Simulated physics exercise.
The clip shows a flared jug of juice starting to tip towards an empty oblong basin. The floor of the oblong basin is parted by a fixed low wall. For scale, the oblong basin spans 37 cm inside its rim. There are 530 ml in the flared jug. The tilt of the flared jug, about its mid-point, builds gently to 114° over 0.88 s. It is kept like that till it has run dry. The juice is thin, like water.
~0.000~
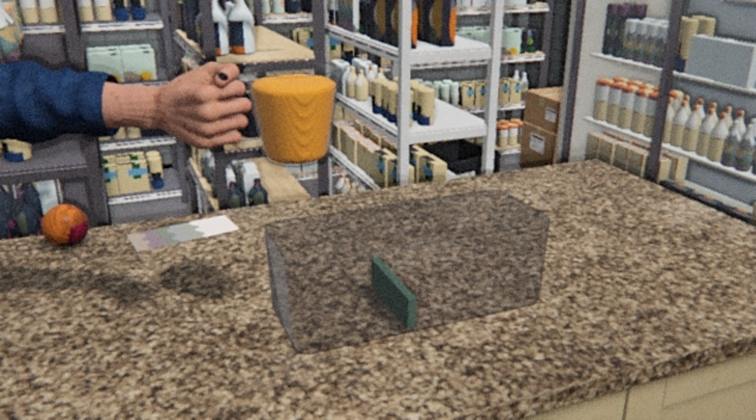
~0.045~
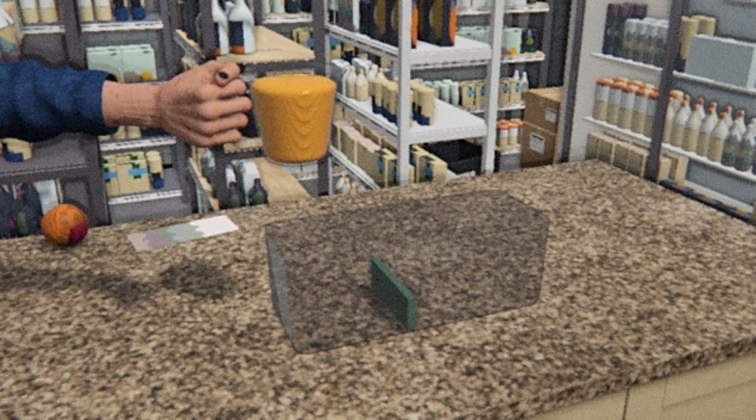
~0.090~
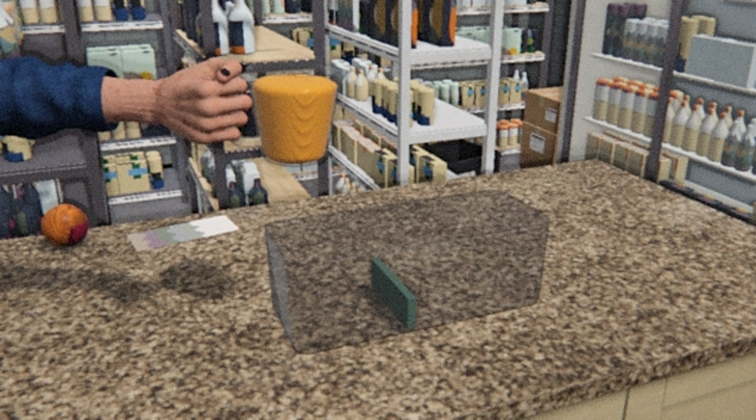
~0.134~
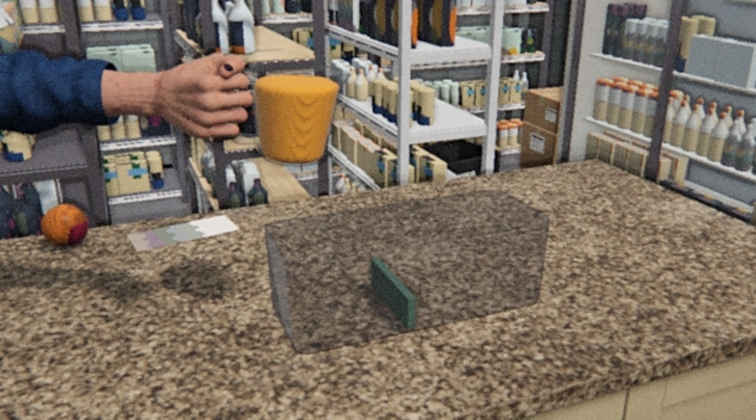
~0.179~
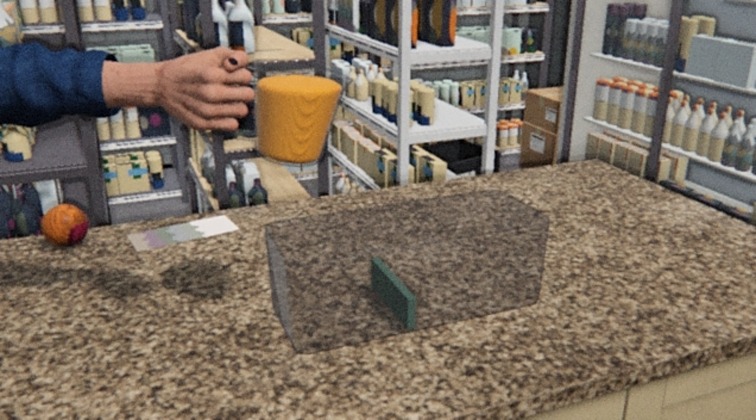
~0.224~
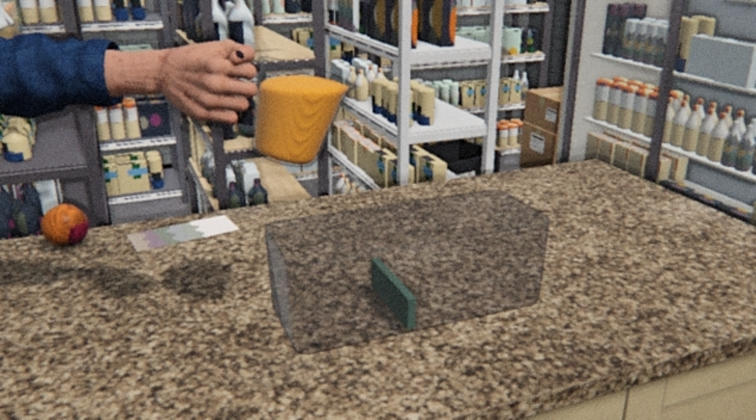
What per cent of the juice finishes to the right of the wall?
Roughly 58 per cent is past the wall.
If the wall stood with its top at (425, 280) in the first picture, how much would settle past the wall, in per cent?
Then about 10 per cent.
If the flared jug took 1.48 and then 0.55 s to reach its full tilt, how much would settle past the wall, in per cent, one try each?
First 75, then 40 per cent.
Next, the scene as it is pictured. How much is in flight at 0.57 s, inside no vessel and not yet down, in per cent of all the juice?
About 30 per cent.
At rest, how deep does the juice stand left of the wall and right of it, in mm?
Some 10 mm on the left and 12 mm on the right.
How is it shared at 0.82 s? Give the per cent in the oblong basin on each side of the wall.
Near 24 on the left, 54 on the right.
After 0.57 s the tilt is 83° and 59 per cent is still to pour, 0 is left of the wall and 10 right of it.
After 0.82 s the tilt is 113° and 6 per cent is still to pour, 24 is left of the wall and 54 right of it.
After 1.09 s the tilt is 114° and 0 per cent is still to pour, 41 is left of the wall and 58 right of it.
After 1.38 s the tilt is 114° and 0 per cent is still to pour, 41 is left of the wall and 58 right of it.
In the end 41 per cent lies left of the wall, 58 right of it and 1 outside.
